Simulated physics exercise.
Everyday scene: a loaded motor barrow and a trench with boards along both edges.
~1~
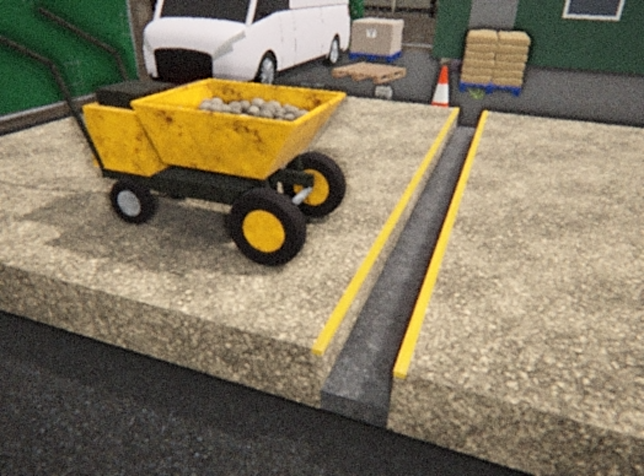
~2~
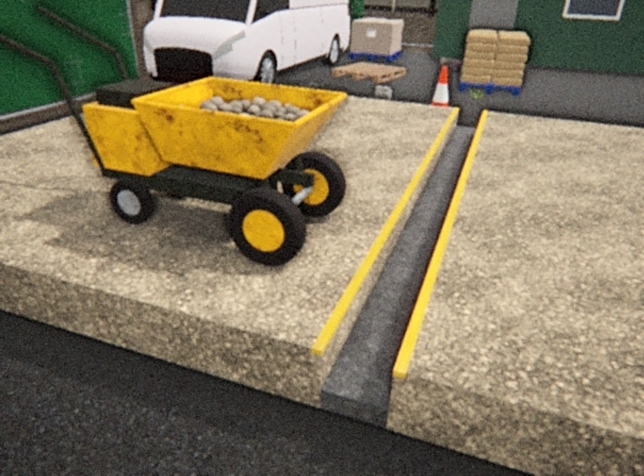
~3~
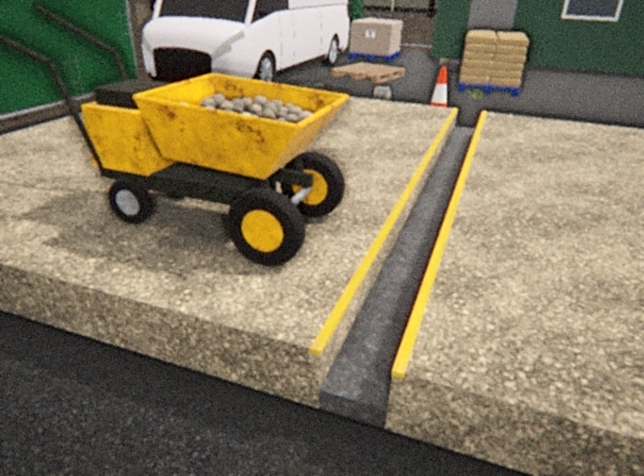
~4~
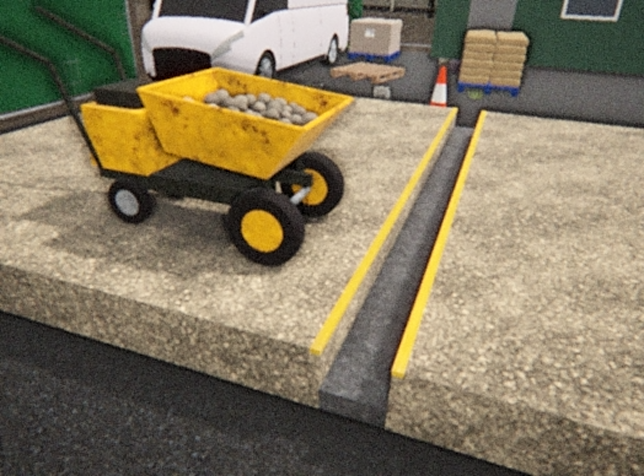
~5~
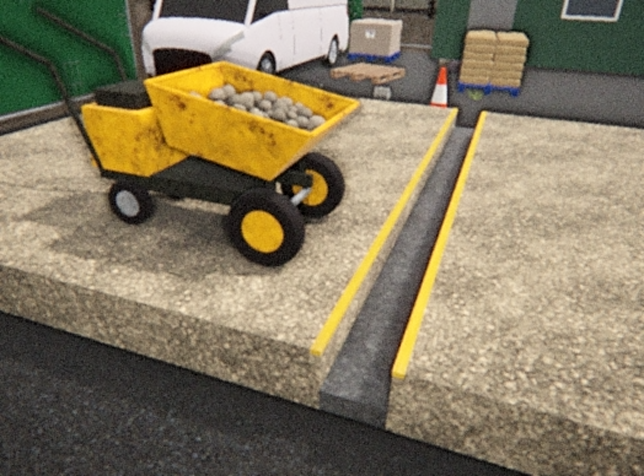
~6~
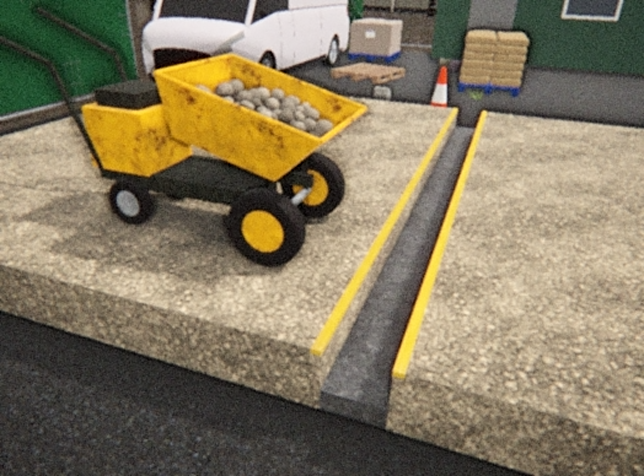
A yellow motor barrow's skip, loaded with rounded stones, tilts toward the trench on its right.
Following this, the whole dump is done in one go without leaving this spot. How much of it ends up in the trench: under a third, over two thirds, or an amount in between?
Beyond two-thirds.
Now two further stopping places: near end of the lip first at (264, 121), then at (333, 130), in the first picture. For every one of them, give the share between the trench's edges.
In order: 90 % and 20 %.
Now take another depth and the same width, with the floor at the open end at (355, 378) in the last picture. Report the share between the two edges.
I'd put it at about 60 in a hundred.
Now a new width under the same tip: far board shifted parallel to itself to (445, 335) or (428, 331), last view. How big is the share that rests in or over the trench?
In order: 100 per cent, then 90 per cent.
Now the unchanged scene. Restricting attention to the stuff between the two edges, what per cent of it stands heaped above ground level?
Close to 10 percent.
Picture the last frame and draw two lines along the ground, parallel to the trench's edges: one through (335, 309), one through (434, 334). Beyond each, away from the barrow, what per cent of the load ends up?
In order: 100 per cent, then 10 per cent.
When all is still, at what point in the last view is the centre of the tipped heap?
(407, 277).
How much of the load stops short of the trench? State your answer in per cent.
I'd say near 0 per cent, give or take.
Soon, skip tipped steeply; all in the skip.
A while on, skip tipped right over; nearly all in the skip; a small part in or heaped over the trench; a stray few beyond it; a stray few falling.
Towards the end, skip tipped right over; about a quarter in the skip; about two thirds in or heaped over the trench; about a quarter beyond it.
Finally, skip tipped right over; most in or heaped over the trench; about a quarter beyond it.
